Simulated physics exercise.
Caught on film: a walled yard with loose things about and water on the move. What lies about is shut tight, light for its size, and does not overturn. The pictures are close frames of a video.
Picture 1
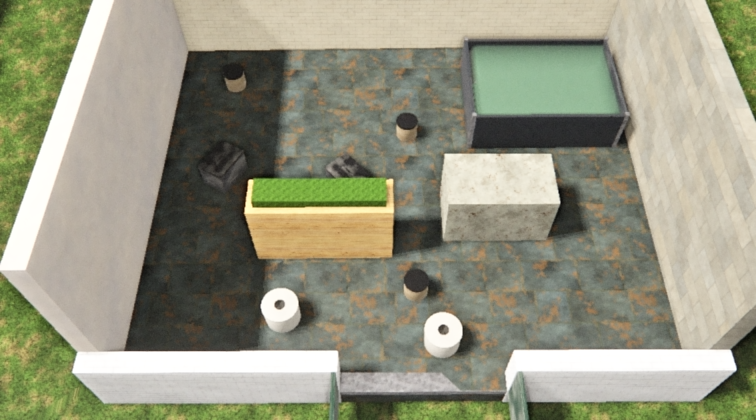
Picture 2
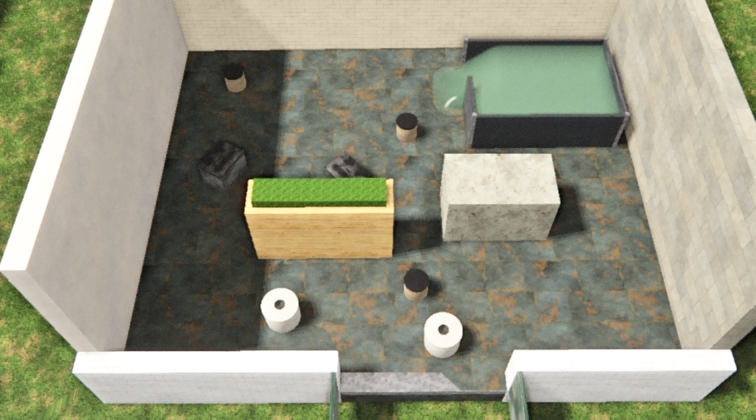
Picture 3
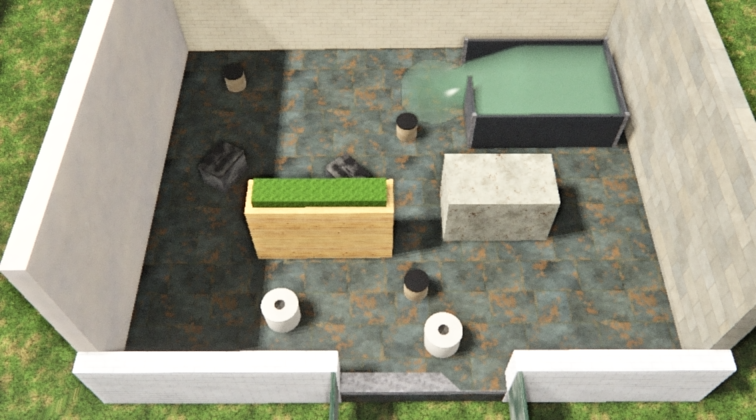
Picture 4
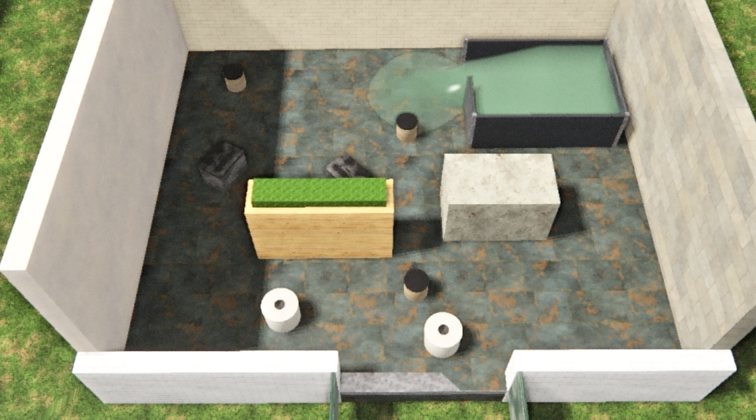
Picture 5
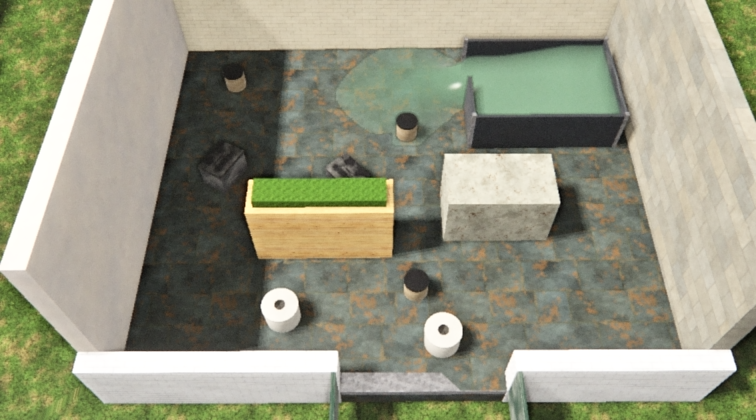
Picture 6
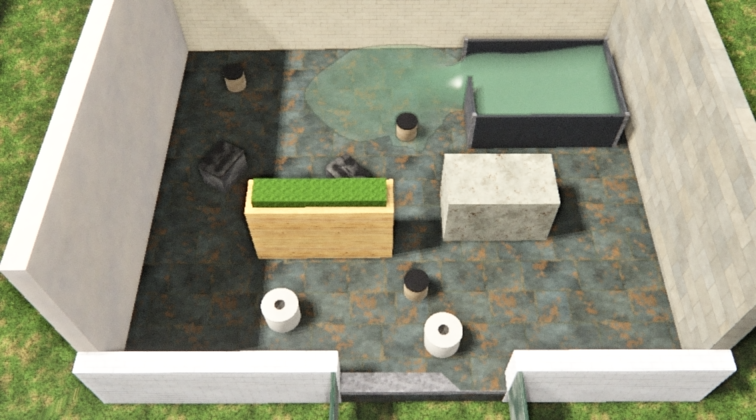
In the video, green water pours through the left side of a dark-framed tank in a walled yard and spreads leftward across the tiled floor, reaching around a small black-topped cylinder, while the blocks and other objects stay still.
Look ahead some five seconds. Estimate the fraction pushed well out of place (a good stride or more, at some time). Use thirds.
Share: Under a third.
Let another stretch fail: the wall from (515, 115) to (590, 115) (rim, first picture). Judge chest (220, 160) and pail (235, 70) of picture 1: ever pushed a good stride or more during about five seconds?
In turn: Under that, short of that.
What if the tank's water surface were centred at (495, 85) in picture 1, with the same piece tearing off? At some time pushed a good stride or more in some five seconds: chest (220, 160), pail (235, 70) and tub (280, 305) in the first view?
As listed: Shifted that much, swept aside, less than that.
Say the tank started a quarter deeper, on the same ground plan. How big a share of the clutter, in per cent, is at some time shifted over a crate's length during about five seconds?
About 30 per cent.
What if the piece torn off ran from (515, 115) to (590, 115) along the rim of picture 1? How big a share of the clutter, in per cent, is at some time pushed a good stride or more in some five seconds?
Roughly 70 per cent.
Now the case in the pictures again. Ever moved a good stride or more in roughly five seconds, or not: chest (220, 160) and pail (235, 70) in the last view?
In that order: That far or more, pushed that far.
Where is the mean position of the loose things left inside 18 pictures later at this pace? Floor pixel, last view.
At about (323, 236).
A moment on, 0 of 7 are well off their spots; 0 afloat.
Next, 1 of 7 are well off their spots; 1 afloat.
Later, 2 of 7 are well off their spots; 2 afloat.
In the end, 2 of 7 are well off their spots, and 2 have been at some point; 2 afloat.
